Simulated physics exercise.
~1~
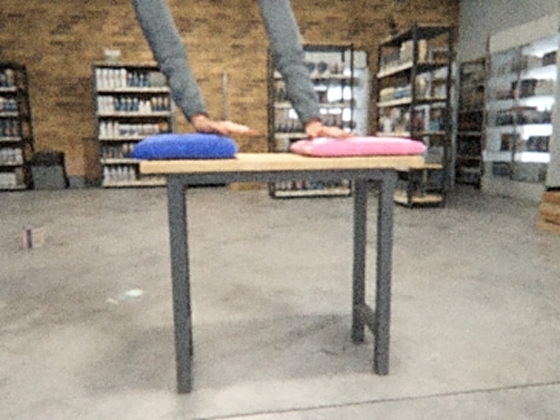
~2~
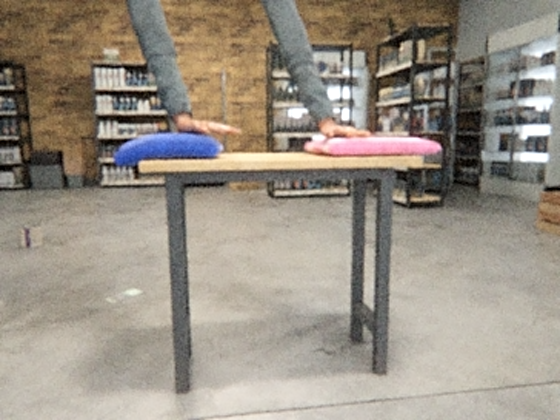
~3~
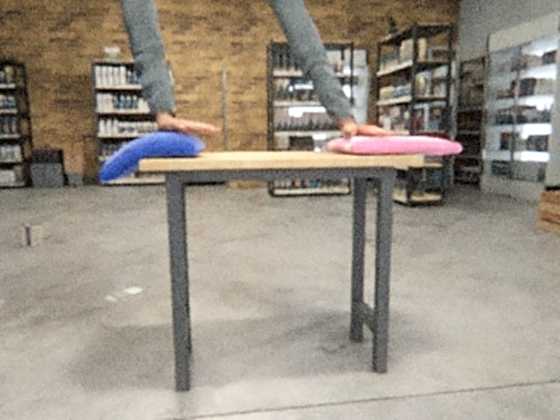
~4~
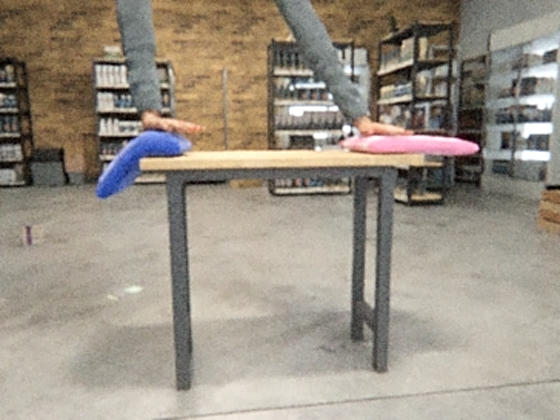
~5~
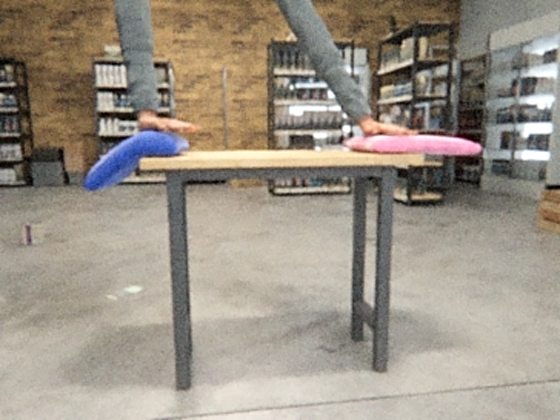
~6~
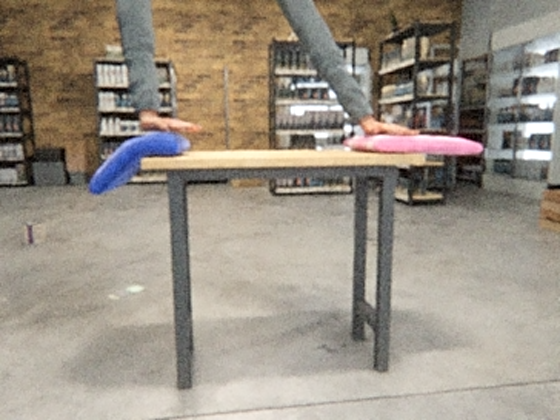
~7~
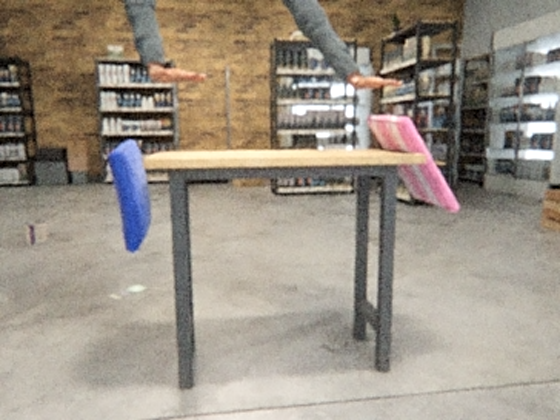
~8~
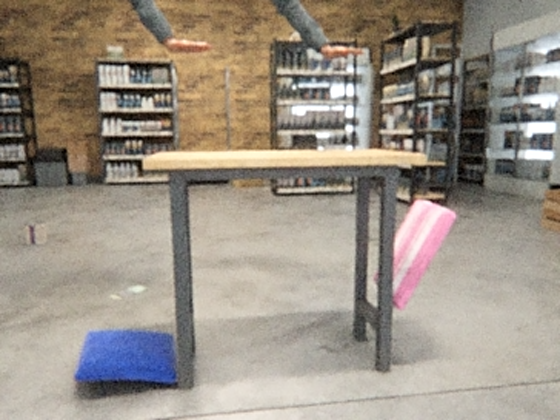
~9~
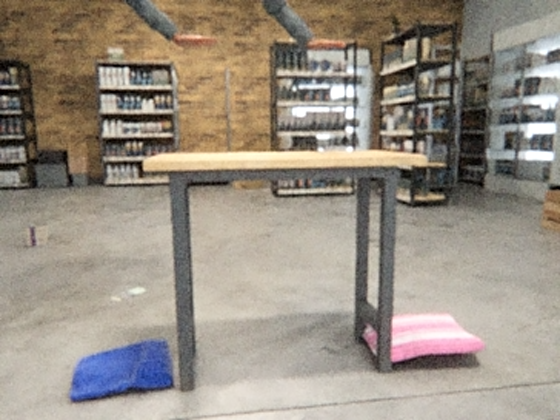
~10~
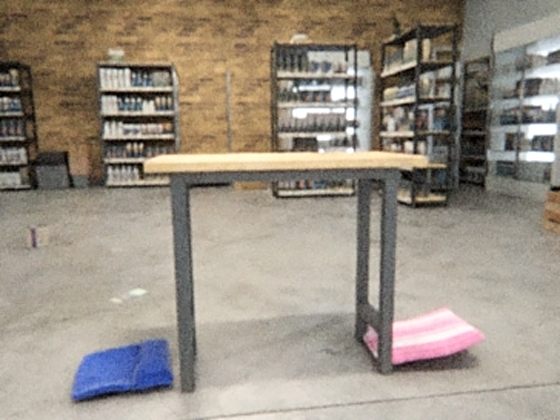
A blue soft bag on the left and a pink seat pad on the right lie under two hands on a wooden-topped bench with dark metal legs, seen from the front by a slightly swaying camera in a room with a concrete floor, brick wall and stocked shelves. The hands slide them apart until both overhang opposite ends, the blue bag drooping. The hands then lift away. The bag slumps off the left end while the pink pad tips outwards and falls off the right. Both end up lying on the floor beside the legs, the benchtop empty and the hands gone.
